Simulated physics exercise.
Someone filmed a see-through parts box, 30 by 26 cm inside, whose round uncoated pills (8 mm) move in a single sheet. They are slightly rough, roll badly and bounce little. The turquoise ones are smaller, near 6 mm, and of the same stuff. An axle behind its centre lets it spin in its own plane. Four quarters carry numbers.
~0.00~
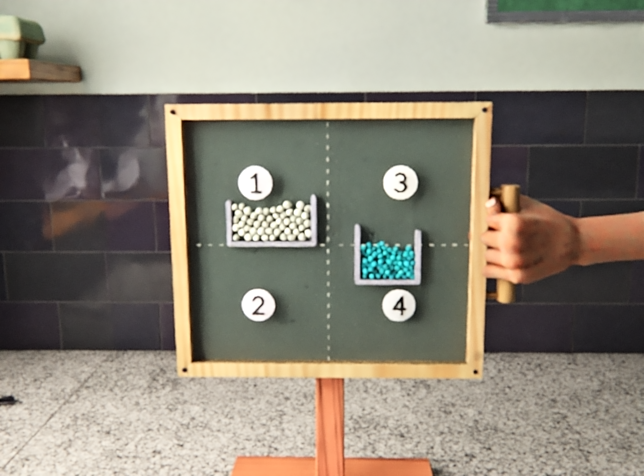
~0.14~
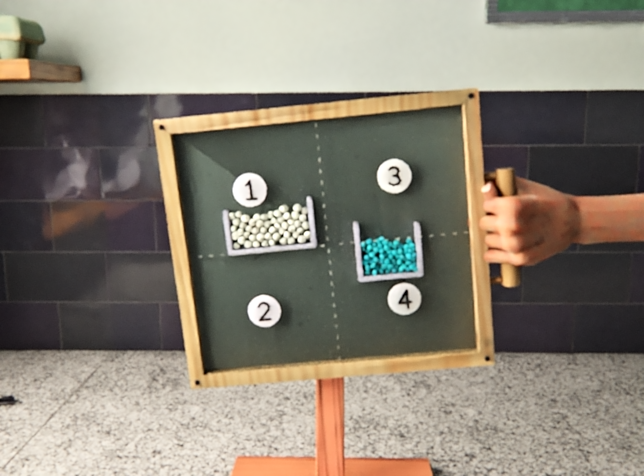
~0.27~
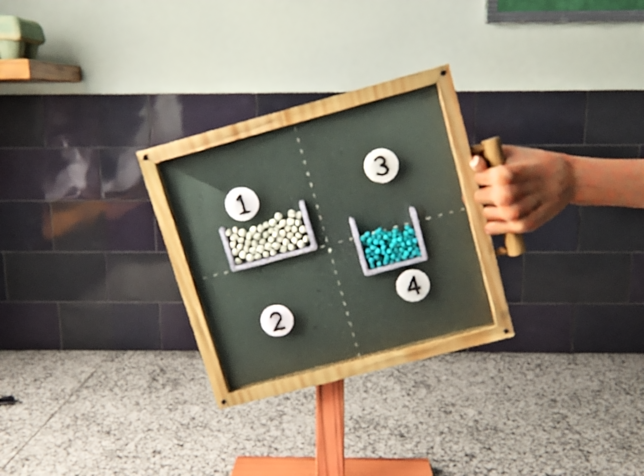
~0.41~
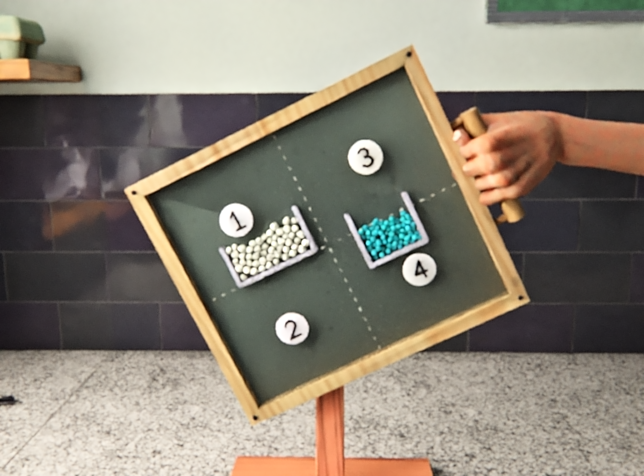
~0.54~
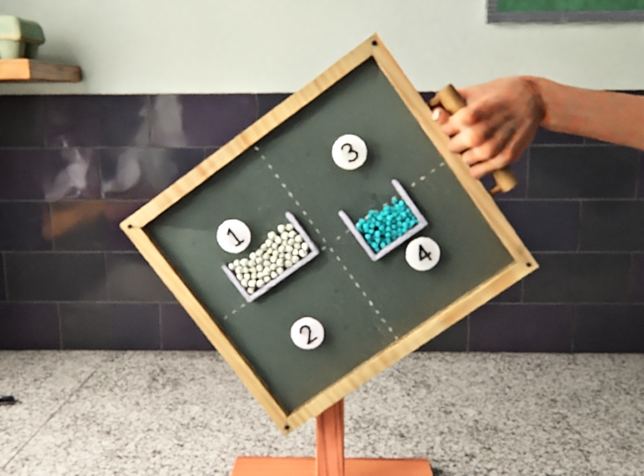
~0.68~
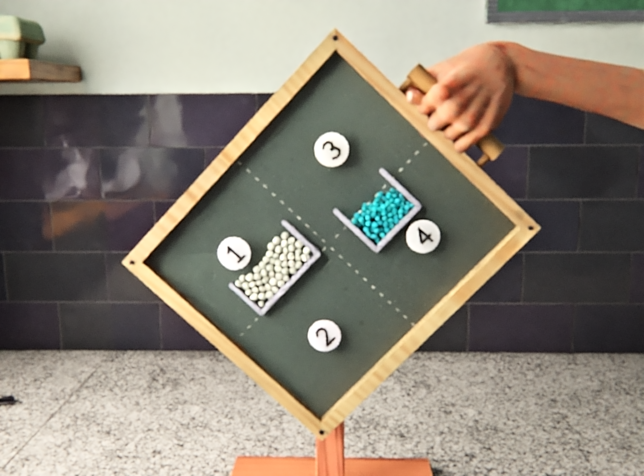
In a kitchen-like room with dark wall tiles and a speckled counter, a fixed camera looks straight on at a wood-framed, dark green square panel on an orange stand. Pale beads fill a grey open-topped tray left of centre, and smaller turquoise ones a narrower tray at right, among four numbered discs. A hand gripping the right-hand handle turns the panel steadily anticlockwise, and the beads shift toward the trays' lower left.
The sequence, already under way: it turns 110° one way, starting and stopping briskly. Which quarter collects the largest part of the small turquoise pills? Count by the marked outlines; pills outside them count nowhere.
It is 1.
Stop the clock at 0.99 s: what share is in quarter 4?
Some 50 per cent.
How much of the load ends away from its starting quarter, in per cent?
Roughly 55 per cent.
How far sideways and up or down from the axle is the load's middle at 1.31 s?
Some 1 cm left and 2 cm below.
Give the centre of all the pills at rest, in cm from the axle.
Some 5 cm left and 14 cm below.
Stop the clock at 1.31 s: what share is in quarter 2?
Some 0 per cent.
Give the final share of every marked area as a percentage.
Quarter 1: 100; quarter 2: 0; quarter 3: 0; quarter 4: 0.
By 0.99 s, it stands 70° anticlockwise; the pills' middle is in line with and level with the centre; no. 1, 45 %, no. 3, 5 %, no. 4, 50 %; small ones, no. 3, 5 %, no. 4, 95 %.
By 1.31 s, it stands 94° anticlockwise; the pills' middle is 1 cm left of and 2 cm below the centre; no. 1, 45 %, no. 3, 10 %, no. 4, 45 %; small ones, no. 1, 5 %, no. 3, 15 %, no. 4, 80 %.
By 1.59 s, it stands 110° anticlockwise; the pills' middle is 2 cm left of and 4 cm below the centre; no. 1, 50 %, no. 3, 15 %, no. 4, 35 %; small ones, no. 1, 5 %, no. 3, 25 %, no. 4, 70 %.
At rest by 3.1 s, it stands 110° anticlockwise; no. 1, 100 %, no. 2, 0 %, no. 3, 0 %, no. 4, 0 %; small ones, no. 1, 100 %.
